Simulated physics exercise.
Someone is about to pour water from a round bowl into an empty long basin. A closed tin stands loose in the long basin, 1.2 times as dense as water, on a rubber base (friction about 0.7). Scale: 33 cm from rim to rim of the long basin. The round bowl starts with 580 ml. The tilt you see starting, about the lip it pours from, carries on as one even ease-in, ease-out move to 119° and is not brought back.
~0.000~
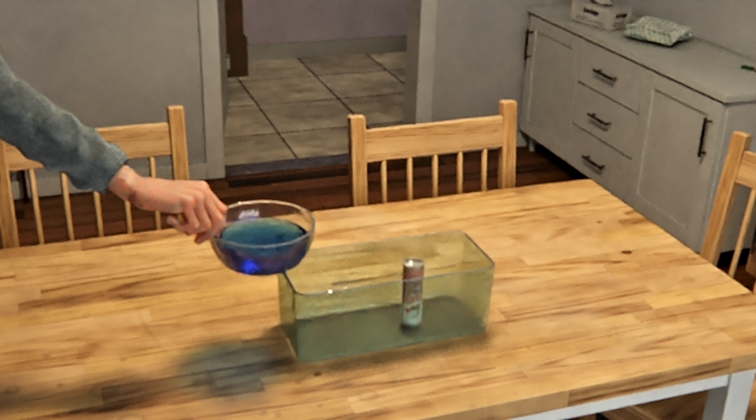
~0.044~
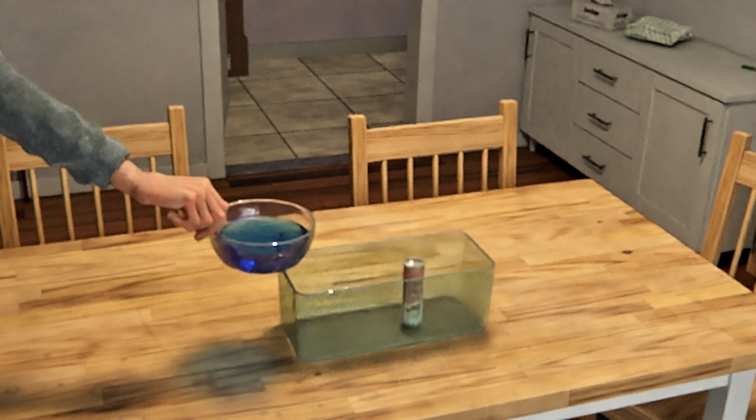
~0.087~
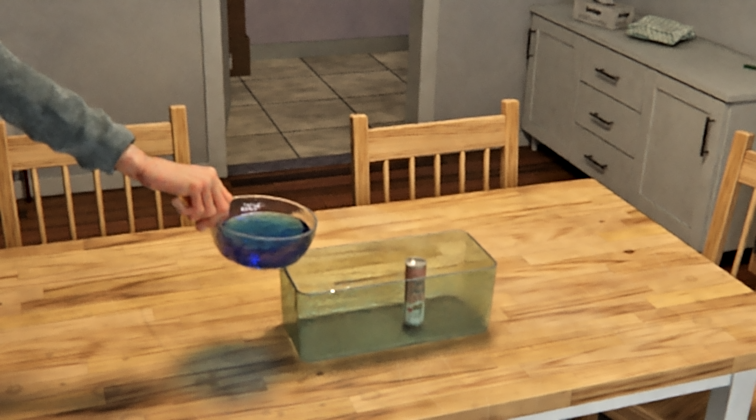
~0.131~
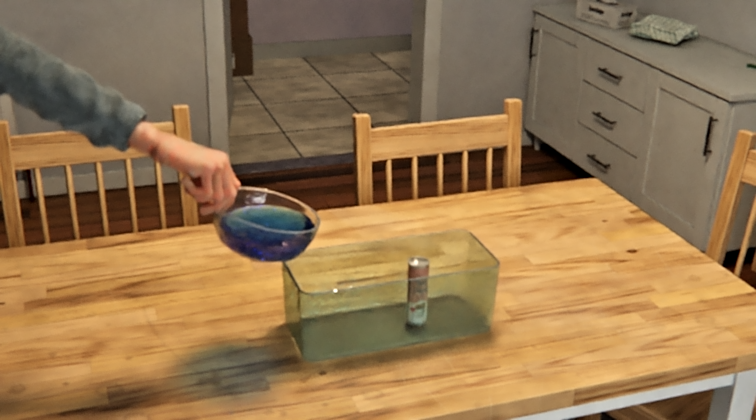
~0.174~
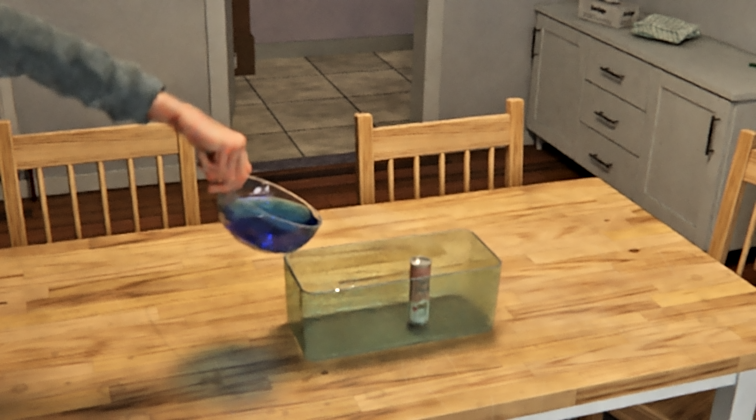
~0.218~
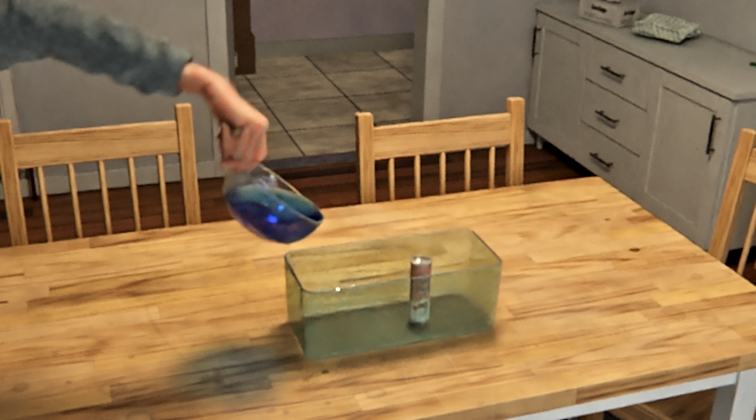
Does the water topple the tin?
It topples.
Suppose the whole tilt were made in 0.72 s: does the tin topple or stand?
Then it stays up.
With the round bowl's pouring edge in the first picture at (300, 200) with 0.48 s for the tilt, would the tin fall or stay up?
Then it goes over.
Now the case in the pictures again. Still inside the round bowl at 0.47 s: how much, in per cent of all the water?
Near 12 in a hundred.
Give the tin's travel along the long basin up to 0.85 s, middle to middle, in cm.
About 0 cm.
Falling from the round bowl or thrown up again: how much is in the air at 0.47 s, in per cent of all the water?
Some 70 per cent.
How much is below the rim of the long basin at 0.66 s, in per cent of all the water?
Some 100 per cent.
After 0.47 s the tilt is 112° and 13 per cent is still to pour; the tin stands where it began.
After 0.66 s the tilt is 119° and 0 per cent is still to pour; the tin stands 1 cm from where it began.
After 0.85 s the tilt is 119° and 0 per cent is still to pour; the tin leans 9°.
After 1.06 s the tilt is 119° and 0 per cent is still to pour; the tin leans 16°.
In the end the tin lies on its side.
